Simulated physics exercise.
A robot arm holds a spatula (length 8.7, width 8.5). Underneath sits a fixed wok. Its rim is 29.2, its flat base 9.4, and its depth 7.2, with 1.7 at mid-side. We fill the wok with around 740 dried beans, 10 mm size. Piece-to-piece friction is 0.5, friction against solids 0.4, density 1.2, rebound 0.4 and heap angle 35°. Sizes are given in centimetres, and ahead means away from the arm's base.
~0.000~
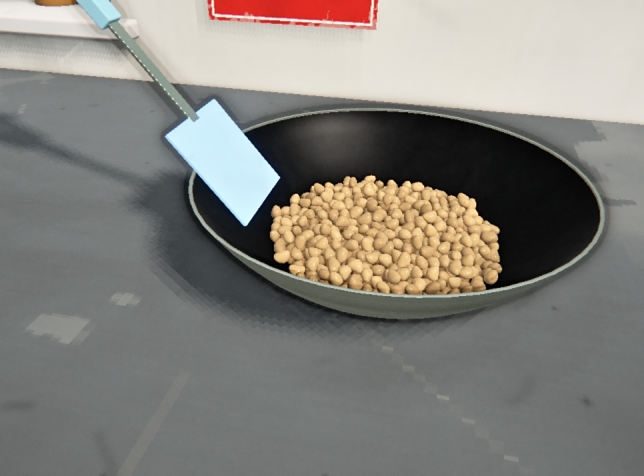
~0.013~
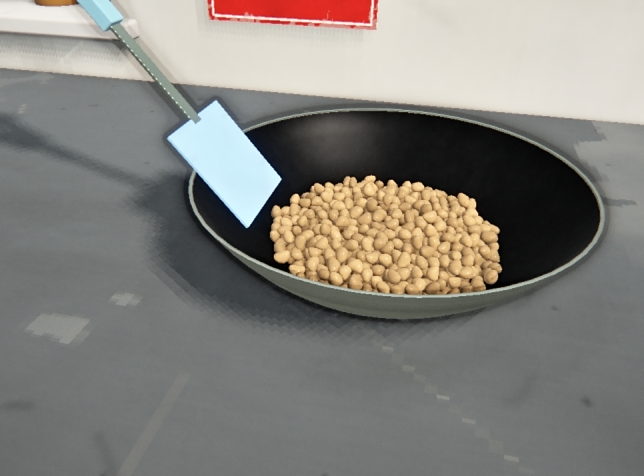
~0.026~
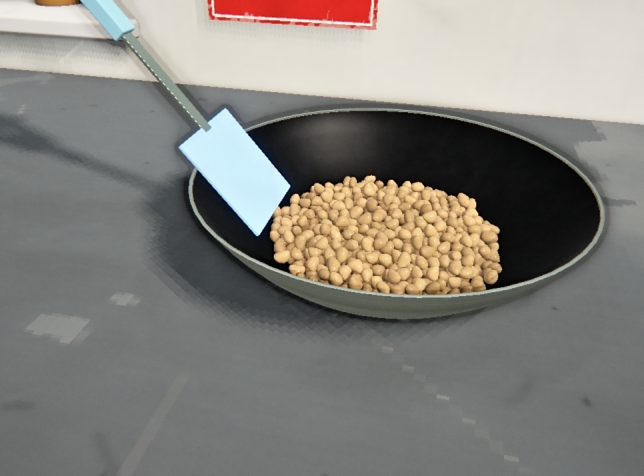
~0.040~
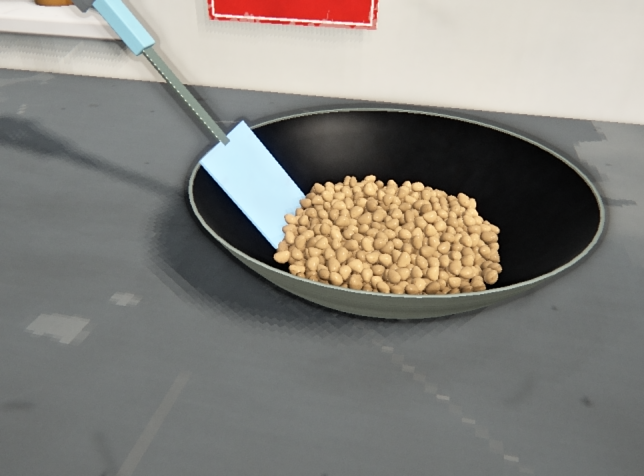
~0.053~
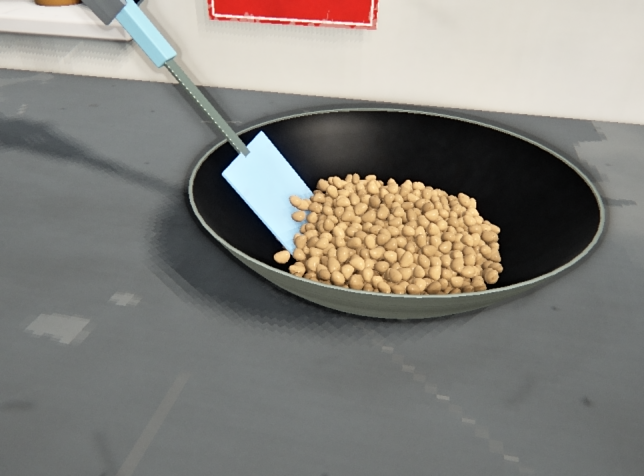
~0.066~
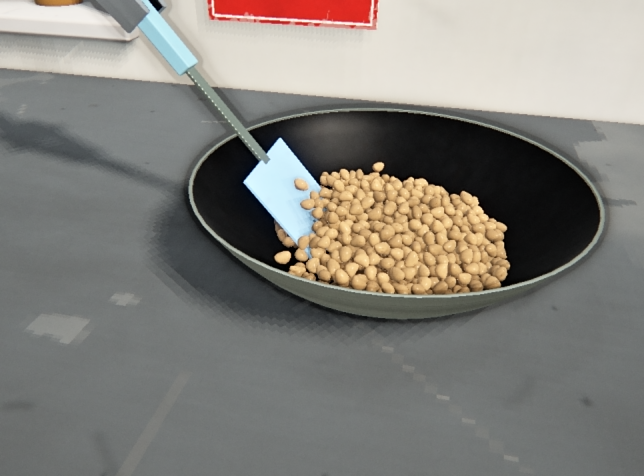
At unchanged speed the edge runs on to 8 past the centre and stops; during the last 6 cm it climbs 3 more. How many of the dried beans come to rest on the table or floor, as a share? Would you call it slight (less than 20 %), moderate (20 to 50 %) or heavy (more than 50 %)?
I would call it moderate, 20 to 50 %.
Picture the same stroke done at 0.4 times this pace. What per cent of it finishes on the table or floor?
Around 0 percent would finish on the table or floor.
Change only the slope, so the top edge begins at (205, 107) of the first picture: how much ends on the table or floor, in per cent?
Roughly 30%.
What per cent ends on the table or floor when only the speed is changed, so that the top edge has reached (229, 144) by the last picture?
5 %.
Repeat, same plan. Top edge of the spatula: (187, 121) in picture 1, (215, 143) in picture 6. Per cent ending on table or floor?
Some 0 per cent.
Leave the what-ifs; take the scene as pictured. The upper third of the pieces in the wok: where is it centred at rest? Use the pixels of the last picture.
Pixel position: Approx. (496, 232).
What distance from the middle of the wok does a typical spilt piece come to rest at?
Estimate: Near 34 cm.
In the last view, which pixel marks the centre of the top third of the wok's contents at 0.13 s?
It is centred at about (449, 210).
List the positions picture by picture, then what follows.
The first frame shows the spatula top edge at (192, 116), sloping 50°; upper third of the load around (386, 224), from x 275 to 495, top at y 180; 735 in the wok.
The second frame shows the spatula top edge at (194, 118), sloping 50°; upper third of the load around (386, 224), from x 275 to 495, top at y 180.
The third frame shows the spatula top edge at (204, 126), sloping 50°; upper third of the load around (386, 224), from x 275 to 495, top at y 180.
The fourth frame shows the spatula top edge at (223, 140), sloping 50°; upper third of the load around (384, 223), from x 275 to 495, top at y 180.
The fifth frame shows the spatula top edge at (243, 151), sloping 50°; upper third of the load around (384, 221), from x 280 to 495, top at y 180.
The sixth frame shows the spatula top edge at (263, 158), sloping 50°; upper third of the load around (388, 219), from x 280 to 505, top at y 170; 735 in the wok.
After 0.10 s, sloping 50°, highest piece 9 above the table; 735 in the wok.
After 0.13 s, sloping 50°, highest piece 12 above the table; 735 in the wok.
After 0.35 s, sloping 50°, highest piece 21 above the table; 497 in the wok, 41 on the table or floor, 197 on the blade or in flight.
After 1.40 s, sloping 50°, highest piece 6 above the table; 497 in the wok, 238 on the table or floor.
In the end, 497 in the wok, 238 on the table or floor. That is 32 % on the table or floor.
